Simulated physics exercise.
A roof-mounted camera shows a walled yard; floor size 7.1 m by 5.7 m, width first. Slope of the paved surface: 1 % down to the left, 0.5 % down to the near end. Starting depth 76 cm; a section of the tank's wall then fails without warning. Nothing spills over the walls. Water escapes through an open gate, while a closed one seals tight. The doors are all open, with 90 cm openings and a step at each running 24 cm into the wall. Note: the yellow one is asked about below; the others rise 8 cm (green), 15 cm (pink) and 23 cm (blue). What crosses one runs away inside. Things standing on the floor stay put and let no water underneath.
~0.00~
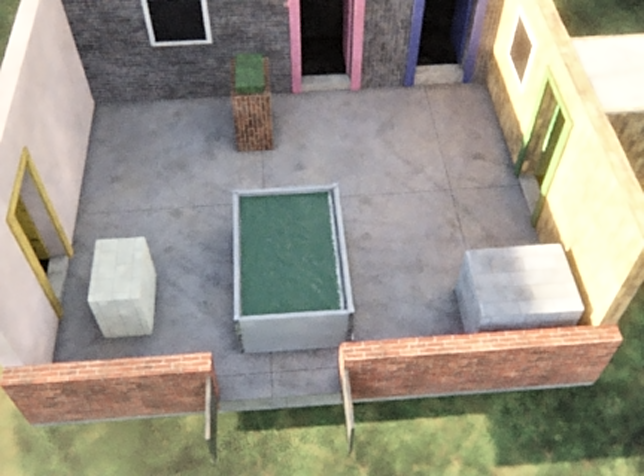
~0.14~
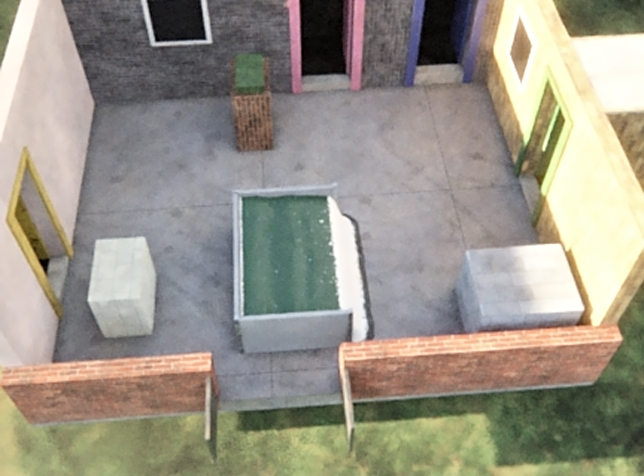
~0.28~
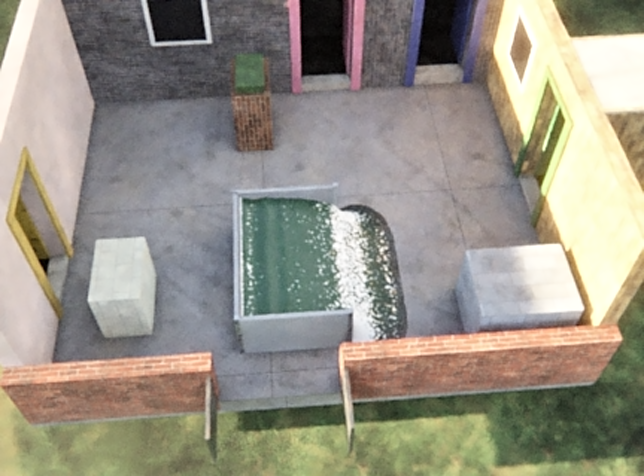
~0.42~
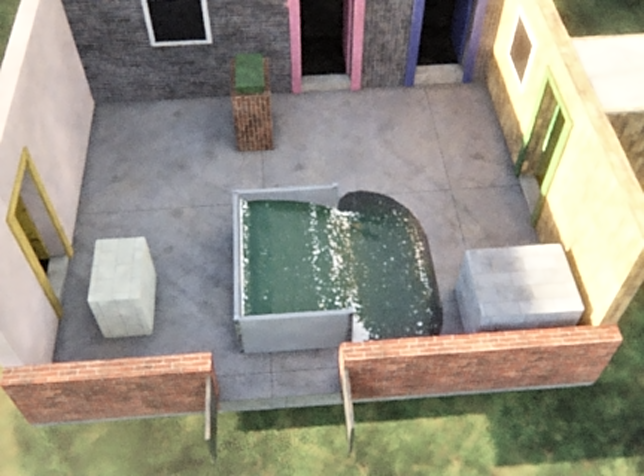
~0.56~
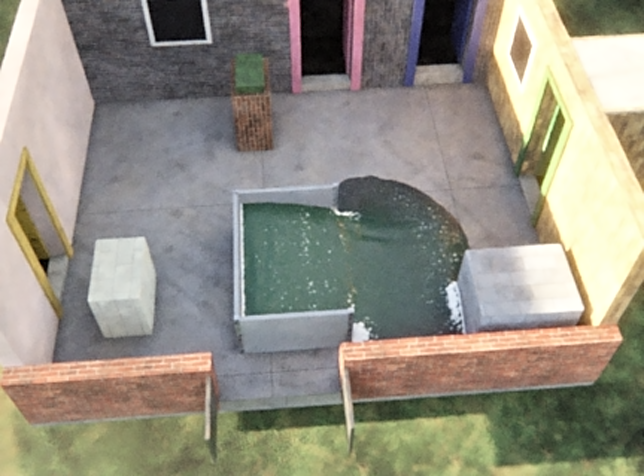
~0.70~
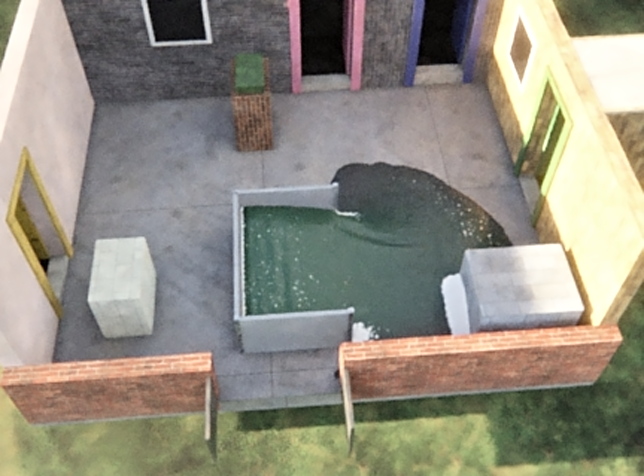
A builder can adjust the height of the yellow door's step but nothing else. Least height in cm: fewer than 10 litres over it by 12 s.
Approx. 6 cm.
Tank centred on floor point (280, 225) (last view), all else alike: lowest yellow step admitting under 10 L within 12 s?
8.0 cm or thereabouts.
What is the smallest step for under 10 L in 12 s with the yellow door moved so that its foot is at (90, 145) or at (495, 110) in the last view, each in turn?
Minimums: About 8.0 cm and 12.5 cm.
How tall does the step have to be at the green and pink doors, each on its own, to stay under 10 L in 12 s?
About 27 cm at green and 7.0 cm at pink.
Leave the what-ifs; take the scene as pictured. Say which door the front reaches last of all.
Yellow.
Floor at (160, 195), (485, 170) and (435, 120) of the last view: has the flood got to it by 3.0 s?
One by one: Clear, drenched, drenched.
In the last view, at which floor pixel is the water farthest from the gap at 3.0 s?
The farthest wet point sits near (484, 84).
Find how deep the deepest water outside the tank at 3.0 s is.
Close to 34 centimetres.
After 1.4 s water covers 30 % of the floor, deepest (44 cm) near (463, 341); it has not reached the yellow door.
After 3.0 s water covers 40 % of the floor, deepest (34 cm) near (508, 362); it has not reached the yellow door.
After 12.0 s water covers 95 % of the floor, deepest (12 cm) near (81, 191); 8 cm at the yellow door, 0 litres in over its 12 cm step.
At the yellow door as built, the water arrived by 4.6 s and peaked near 10 cm at 11.0 s.
With a step of 5.5 cm, 13 litres would have come in within the 12 s; with 7 cm, 5 litres. So under 10 litres takes about 6 cm.
